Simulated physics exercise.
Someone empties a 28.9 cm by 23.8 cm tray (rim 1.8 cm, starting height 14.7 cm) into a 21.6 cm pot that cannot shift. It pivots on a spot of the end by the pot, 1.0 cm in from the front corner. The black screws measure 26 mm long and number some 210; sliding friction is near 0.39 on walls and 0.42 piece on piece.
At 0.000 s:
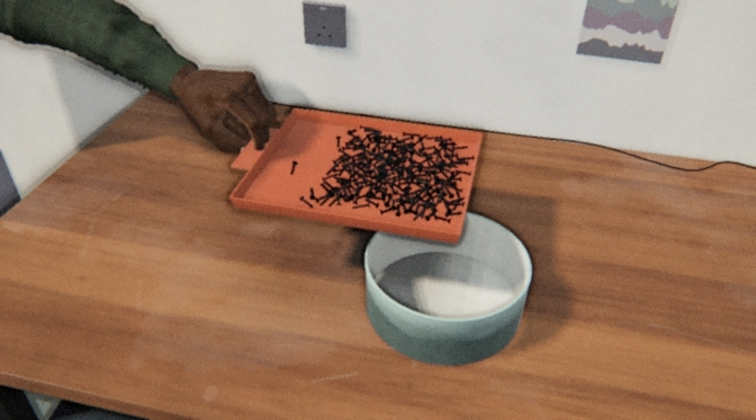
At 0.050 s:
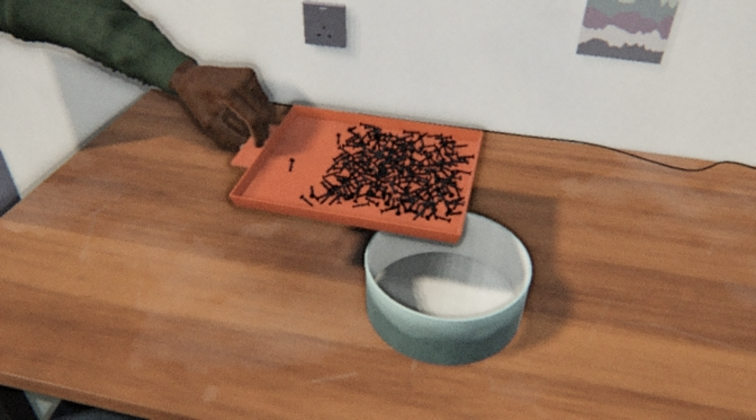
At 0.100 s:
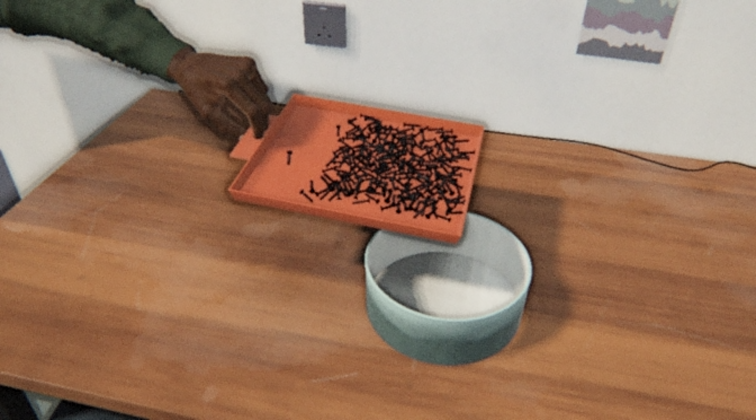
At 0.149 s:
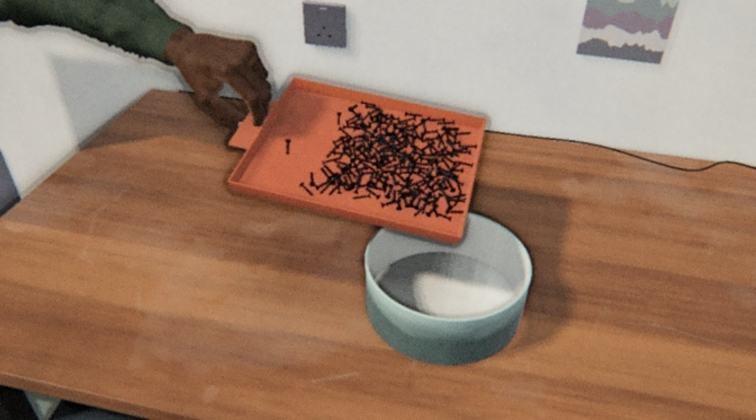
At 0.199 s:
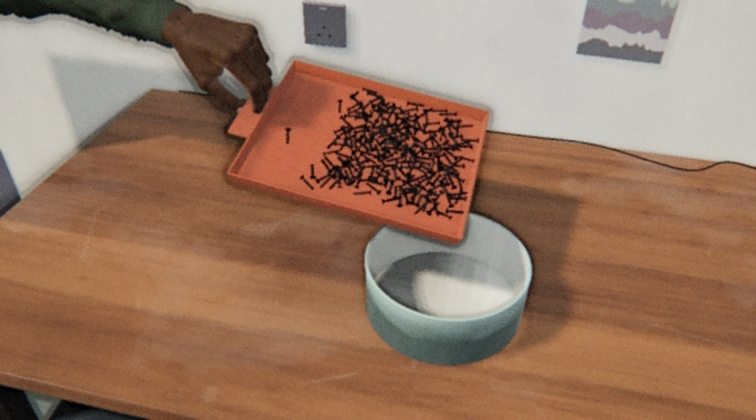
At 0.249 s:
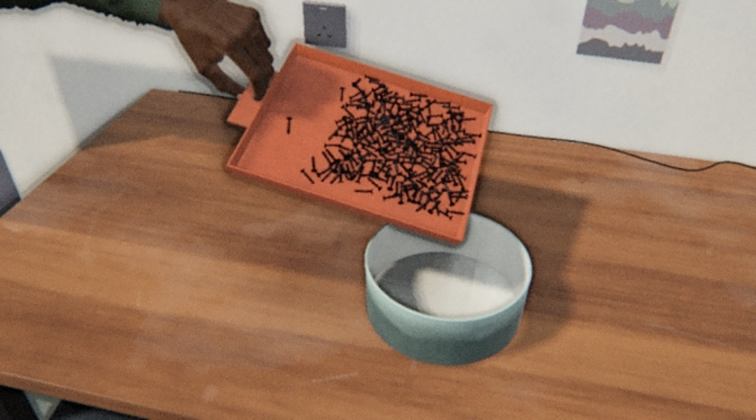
An orange tray covered in black screws sat nearly level above a pale green pot on a wooden table, then a hand raised its left end, tilting it toward the right while the screws barely shifted.
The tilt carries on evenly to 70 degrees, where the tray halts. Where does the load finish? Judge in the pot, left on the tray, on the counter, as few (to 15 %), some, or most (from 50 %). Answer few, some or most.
Pot: Most, tray: Few, counter: Some.
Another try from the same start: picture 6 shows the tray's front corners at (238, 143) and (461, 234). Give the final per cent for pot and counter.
Pot 50, counter 25.
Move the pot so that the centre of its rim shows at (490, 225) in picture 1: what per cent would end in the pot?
About 0 per cent.
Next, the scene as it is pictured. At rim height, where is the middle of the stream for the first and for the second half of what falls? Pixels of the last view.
First near (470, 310), later near (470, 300).
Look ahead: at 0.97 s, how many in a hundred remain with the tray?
Some 15 per cent of the load.
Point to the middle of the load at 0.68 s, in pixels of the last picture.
Around (457, 206).
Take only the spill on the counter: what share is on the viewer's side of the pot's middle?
Some 100 per cent.
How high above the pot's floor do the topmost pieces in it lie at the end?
Some 3.0 cm.
After 0.50 s, tilt 44 degrees; the tray holds 100 %, the pot 0 %.
Then, at 0.68 s, tilt 62 degrees; the tray holds 100 %, the pot 0 %.
After 0.97 s, tilt 70 degrees; the tray holds 15 %, the pot 55 %.
In the end, at 1.9 s, pot 70 %, tray 10 %, counter 20 %.
